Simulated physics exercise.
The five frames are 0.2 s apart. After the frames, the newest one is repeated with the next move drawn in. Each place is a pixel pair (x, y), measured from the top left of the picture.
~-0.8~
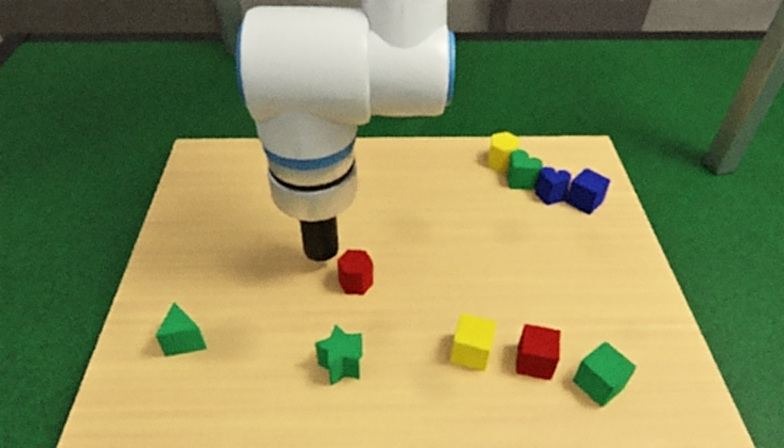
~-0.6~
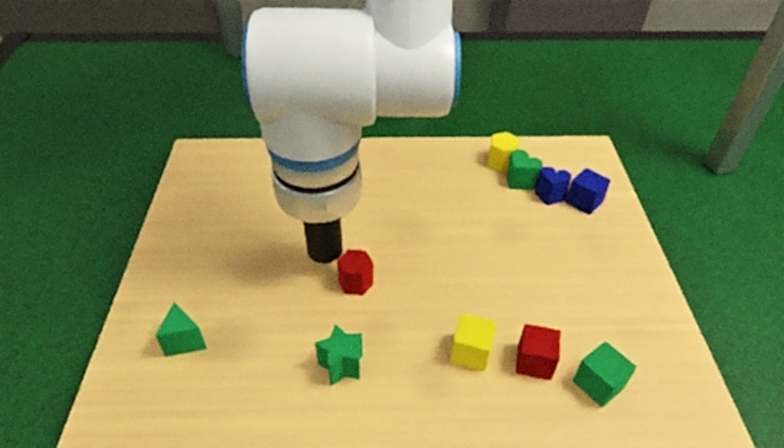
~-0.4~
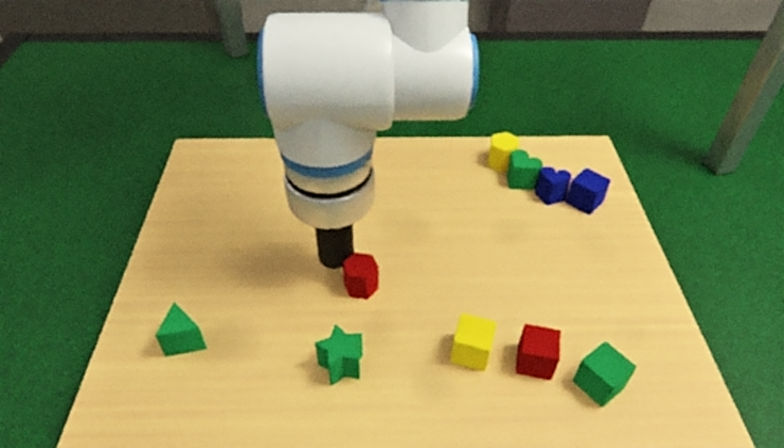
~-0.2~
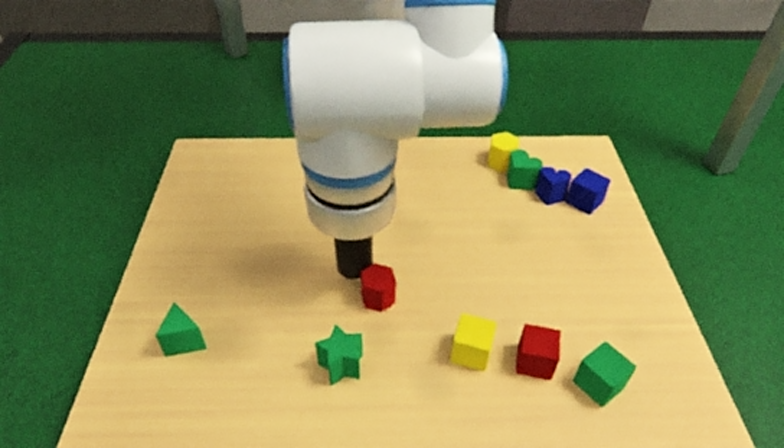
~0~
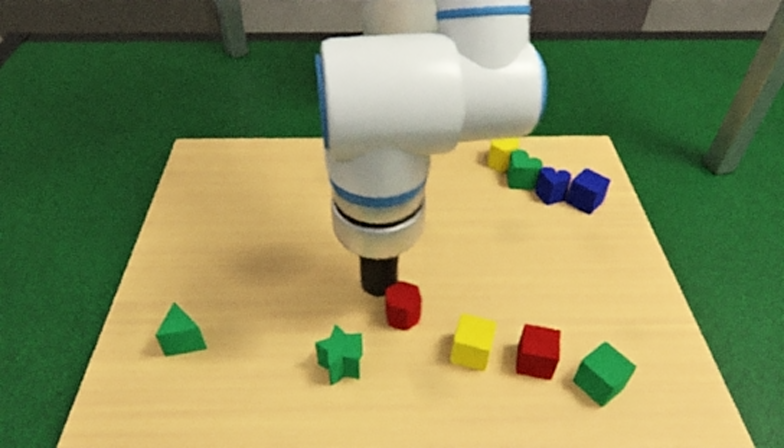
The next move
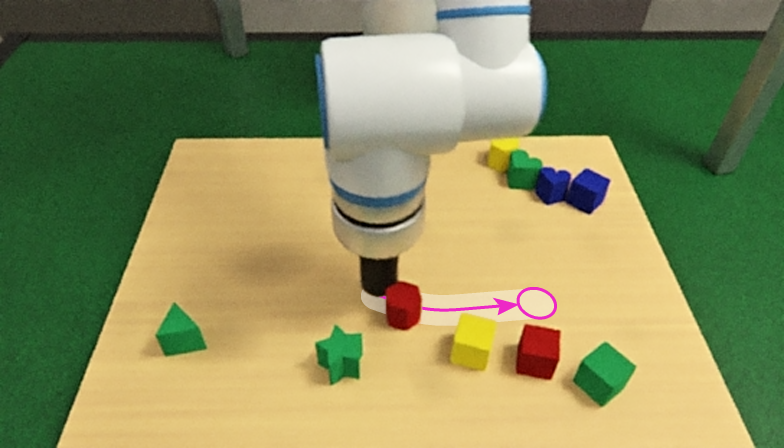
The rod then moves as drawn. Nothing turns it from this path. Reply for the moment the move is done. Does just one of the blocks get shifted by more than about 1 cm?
Yes - that is the case.
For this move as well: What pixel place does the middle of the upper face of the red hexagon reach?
Roughly at (442, 318).
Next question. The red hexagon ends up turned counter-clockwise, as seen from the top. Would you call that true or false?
My answer: False.
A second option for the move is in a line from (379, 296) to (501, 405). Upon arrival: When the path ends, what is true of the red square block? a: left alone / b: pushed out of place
Choice b: Pushed out of place.
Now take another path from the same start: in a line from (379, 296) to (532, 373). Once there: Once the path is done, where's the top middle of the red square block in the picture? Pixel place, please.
It comes to (580, 354).
Path on the board, from (379, 296) through (458, 310) to (537, 303).
On the path given first. One third of the way, rod at (433, 296); red hexagon at (442, 318), turned 40° clockwise.
Two thirds of the way, rod at (488, 294); red hexagon at (442, 318), turned 40° clockwise.
At the end, rod at (541, 290); red hexagon at (442, 318), turned 40° clockwise; yellow square block in place.
